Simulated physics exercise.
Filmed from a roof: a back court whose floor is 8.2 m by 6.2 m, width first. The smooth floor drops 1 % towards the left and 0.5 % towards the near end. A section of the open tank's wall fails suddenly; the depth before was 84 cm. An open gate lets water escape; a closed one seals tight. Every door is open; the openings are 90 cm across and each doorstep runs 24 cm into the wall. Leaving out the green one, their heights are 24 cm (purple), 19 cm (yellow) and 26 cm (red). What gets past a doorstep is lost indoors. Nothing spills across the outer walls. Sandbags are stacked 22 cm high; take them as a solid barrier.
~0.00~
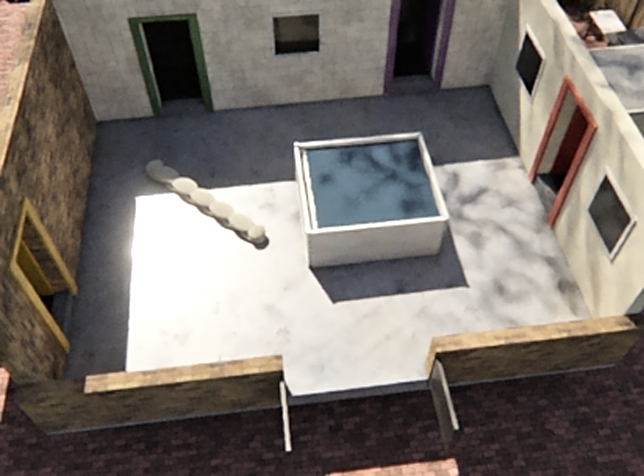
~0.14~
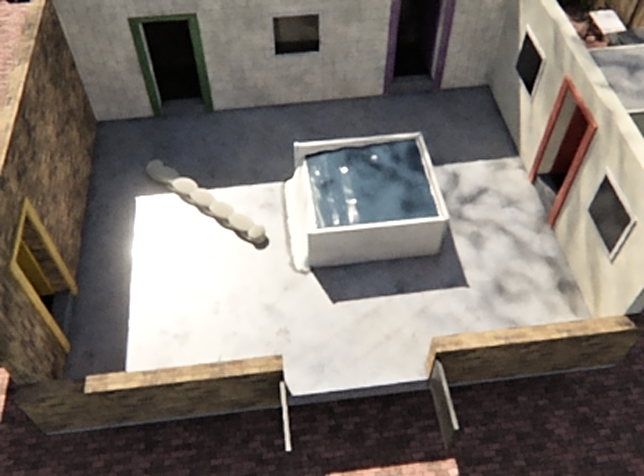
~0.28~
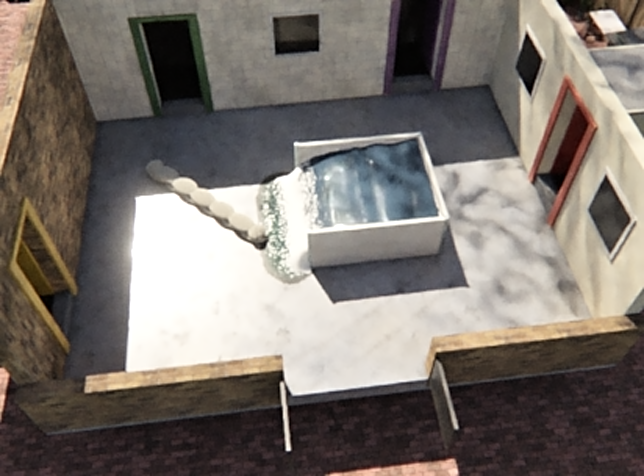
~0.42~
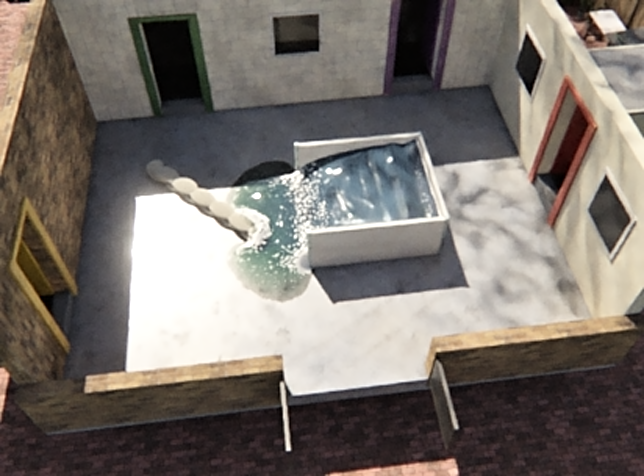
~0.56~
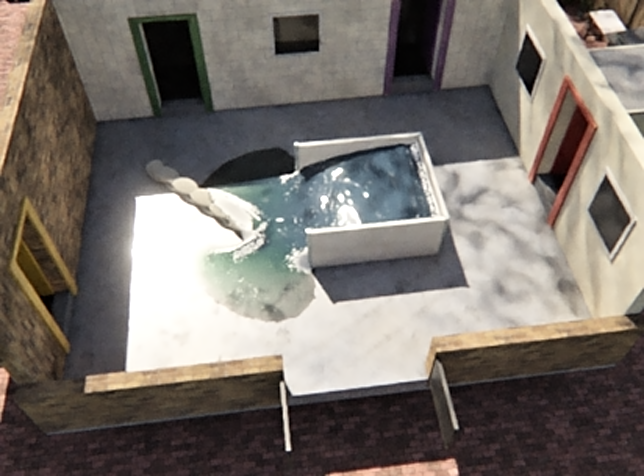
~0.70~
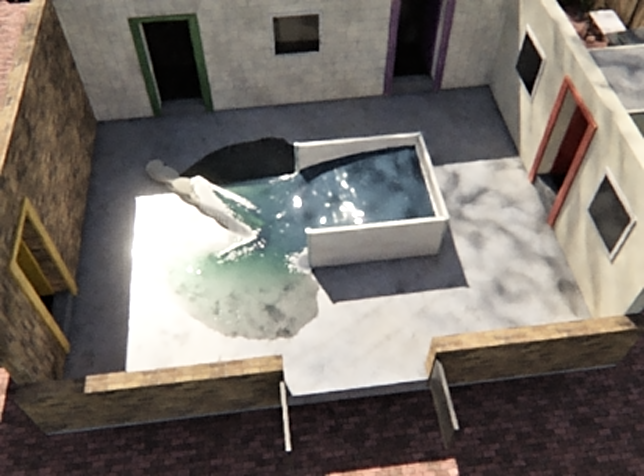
Water bursting from the left side of an open tank in a walled courtyard, foaming against stacked sandbags and spreading across the pale floor.
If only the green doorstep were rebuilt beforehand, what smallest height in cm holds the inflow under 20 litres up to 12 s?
Close to 28 cm is just enough.
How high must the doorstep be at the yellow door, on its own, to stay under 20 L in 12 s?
Roughly 23 cm at yellow.
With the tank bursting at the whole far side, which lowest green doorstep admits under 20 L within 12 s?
Then roughly 10.5 cm.
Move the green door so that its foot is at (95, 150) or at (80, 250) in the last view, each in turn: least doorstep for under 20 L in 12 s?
Roughly 28 and 20 cm.
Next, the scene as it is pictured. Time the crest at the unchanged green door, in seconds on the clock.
Near 2.6 s.
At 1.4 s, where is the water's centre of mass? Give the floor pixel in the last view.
Near (284, 223).
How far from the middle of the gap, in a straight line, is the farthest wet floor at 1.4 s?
Roughly 4.8 m.
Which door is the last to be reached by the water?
The red one.
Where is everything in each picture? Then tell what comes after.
The open tank at (368, 183) is whole and still, 84 cm deep; the green door at (175, 73) is dry, in the first frame.
The gap is at (305, 211), the front 0.3 m out at (292, 258); the back of the open tank holds 84 cm, in the second frame.
The front is at (268, 264), 0.7 m from the gap at (305, 212); 1.5 m2 of floor is wet, 84 cm left at the back, in the third frame.
The gap is at (305, 213), the front 1.3 m out at (232, 253); the back of the open tank holds 78 cm, in the fourth frame.
Water pours out at (305, 214) and has run 1.9 m, to (196, 271); about 8 cm deep outside, 70 cm at the back, in the fifth frame.
Water pours out at (305, 214) and has run 2.6 m, to (157, 273); about 6 cm deep outside, 72 cm at the back; the green door at (175, 73), 3.9 m from the gap, is still 1.4 m from the nearest water, in the sixth frame.
After 1.4 s water covers 40 % of the floor, deepest (48 cm) near (268, 230); it has not reached the green door.
After 3.0 s water covers 45 % of the floor, deepest (38 cm) near (97, 129); 28 cm at the green door, 85 litres in over its 17 cm doorstep.
After 12.0 s water covers 95 % of the floor, deepest (12 cm) near (157, 189); 7 cm at the green door, 135 litres in over its 17 cm doorstep.
At the green door as built, the water arrived by 1.5 s and peaked near 31 cm at 2.6 s.
With a doorstep of 22.5 cm, 59 litres would have come in within the 12 s; with 30.5 cm, 9 litres. So under 20 litres takes about 28 cm.
